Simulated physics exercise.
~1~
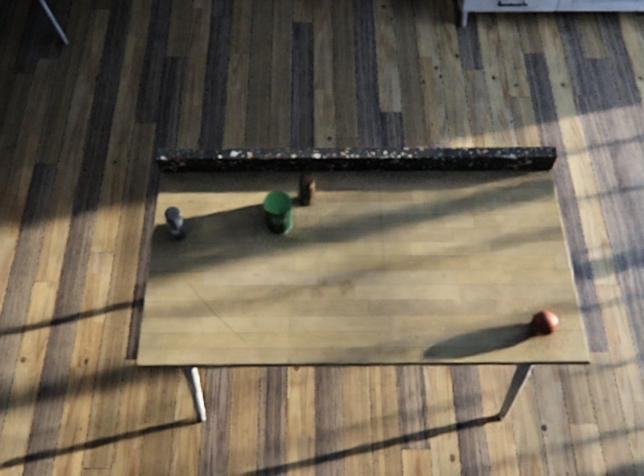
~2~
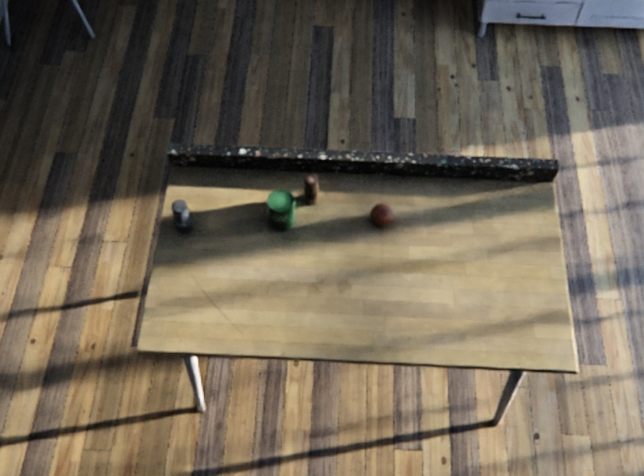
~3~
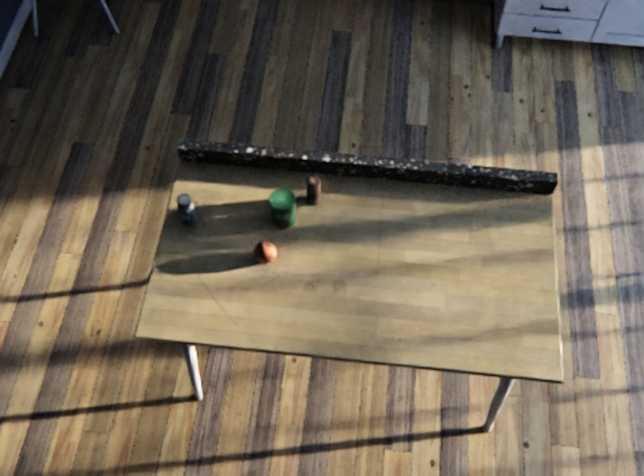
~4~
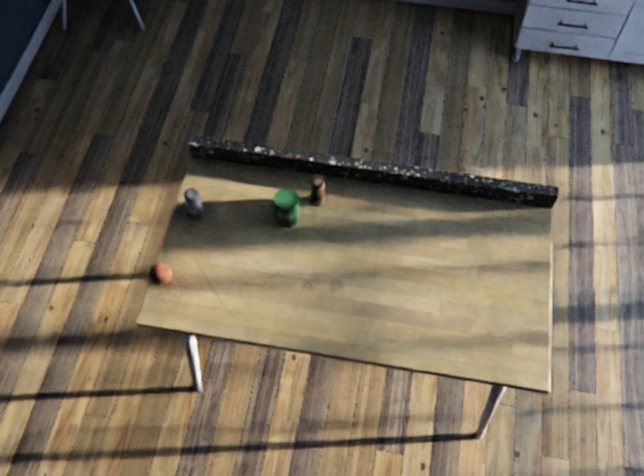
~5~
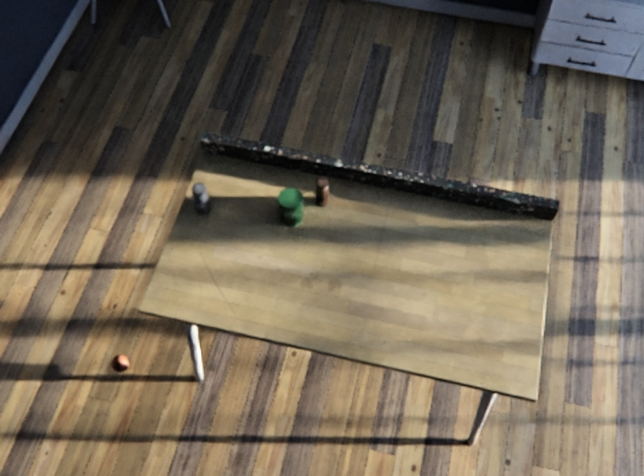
To begin with, an orange ball sits near the right end of a wooden table, while a grey shaker, a green tin and a small brown shaker stand toward the far left, in front of a dark speckled rail. The ball travels left and away toward the rail, reaching the middle of the table's far side. It then comes back from the rail, still heading left, and passes in front of the green tin. Continuing to the left edge, it drops off the table. Finally it is on the floorboards below, and the three standing items remain in place.
